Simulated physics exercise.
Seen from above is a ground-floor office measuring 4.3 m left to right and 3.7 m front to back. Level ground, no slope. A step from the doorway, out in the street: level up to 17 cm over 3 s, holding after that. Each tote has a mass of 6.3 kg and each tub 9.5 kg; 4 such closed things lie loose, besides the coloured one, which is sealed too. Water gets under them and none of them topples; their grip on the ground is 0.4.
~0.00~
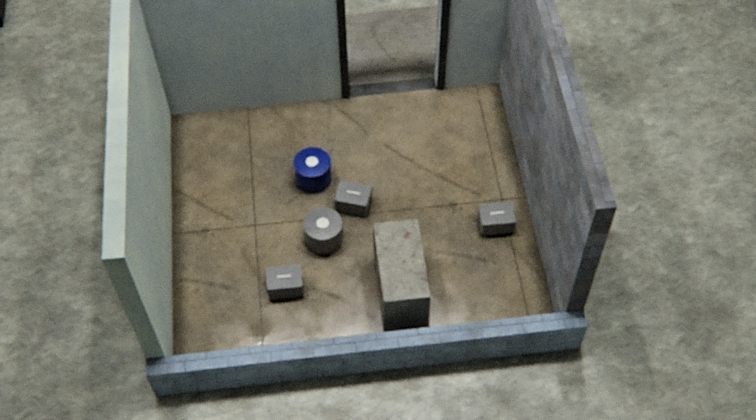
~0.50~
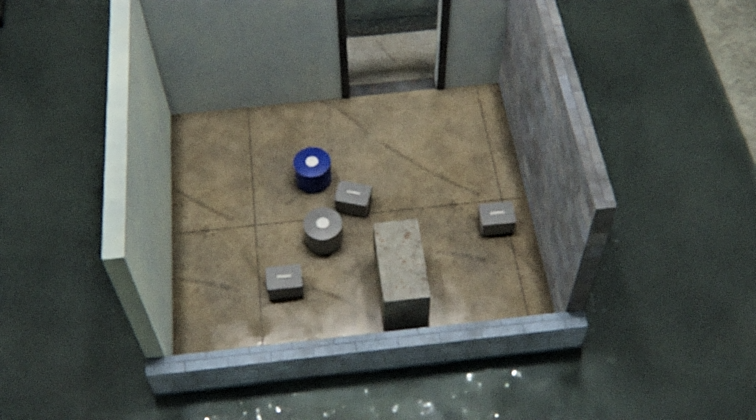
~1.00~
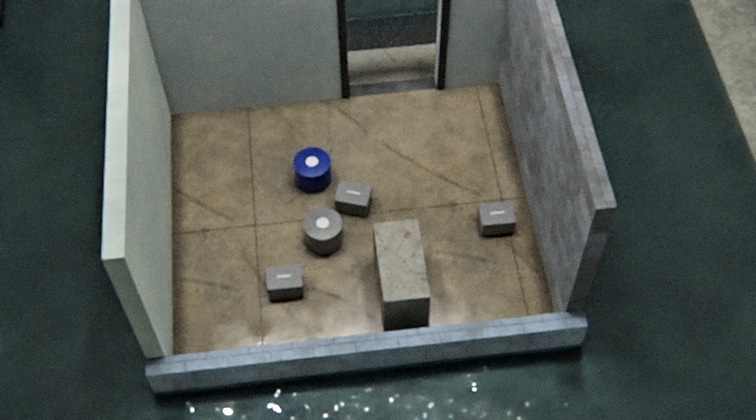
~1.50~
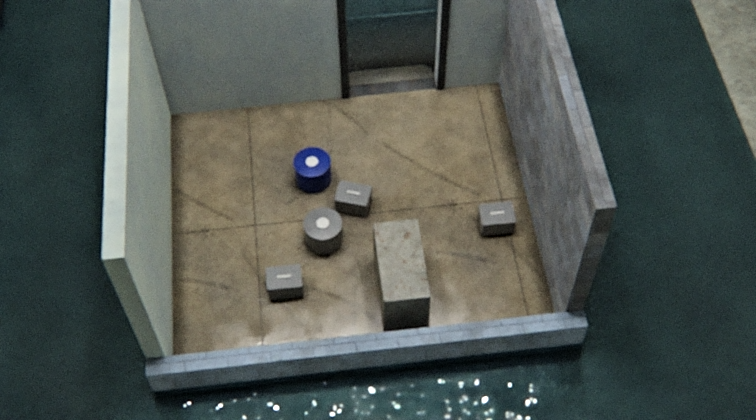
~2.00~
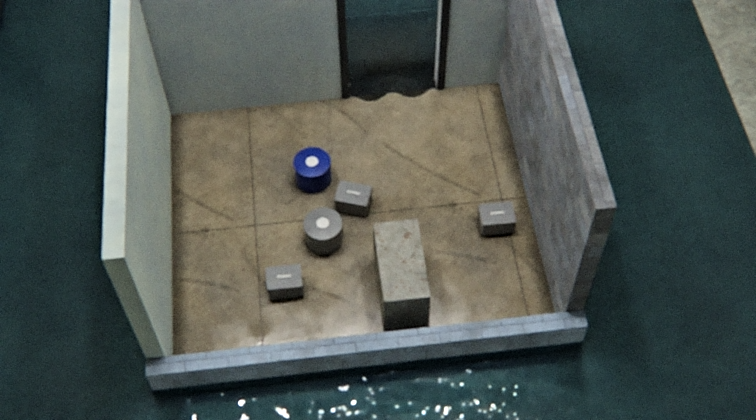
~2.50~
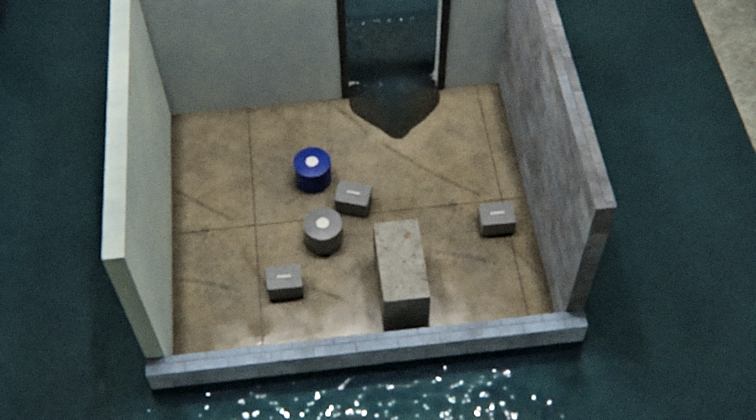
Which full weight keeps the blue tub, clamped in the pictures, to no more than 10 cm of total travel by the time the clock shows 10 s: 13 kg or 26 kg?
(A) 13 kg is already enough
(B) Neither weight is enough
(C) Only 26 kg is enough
A.
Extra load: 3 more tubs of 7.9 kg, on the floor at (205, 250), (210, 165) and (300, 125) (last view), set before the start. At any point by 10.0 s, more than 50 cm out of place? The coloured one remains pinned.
In the order given, within the mark, then within the mark, and last within the mark.
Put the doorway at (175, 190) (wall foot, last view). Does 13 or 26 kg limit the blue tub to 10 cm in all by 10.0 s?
Then only the higher weight holds it.
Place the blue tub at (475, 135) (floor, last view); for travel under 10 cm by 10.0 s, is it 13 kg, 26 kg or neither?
So both weights work.
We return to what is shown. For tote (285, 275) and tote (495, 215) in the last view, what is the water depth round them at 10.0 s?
Depths: Near 3 cm, then near 11 cm.
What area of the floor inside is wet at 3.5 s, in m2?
Roughly 3.0 m2 of it is wet.
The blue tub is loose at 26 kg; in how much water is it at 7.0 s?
About 3 cm.
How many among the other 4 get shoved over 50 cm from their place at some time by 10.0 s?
Total: 2.
After 3.5 s the blue tub would be 0 cm from its start with 13 kg and 0 cm from its start with 26 kg; 0 cm of water round it then.
After 4.5 s the blue tub would be 0 cm from its start with 13 kg and 0 cm from its start with 26 kg; 4 cm of water round it then.
After 7.0 s the blue tub would be 0 cm from its start with 13 kg and 0 cm from its start with 26 kg; 3 cm of water round it then.
After 10.0 s the blue tub would be 0 cm from its start with 13 kg and 0 cm from its start with 26 kg; 4 cm of water round it then.
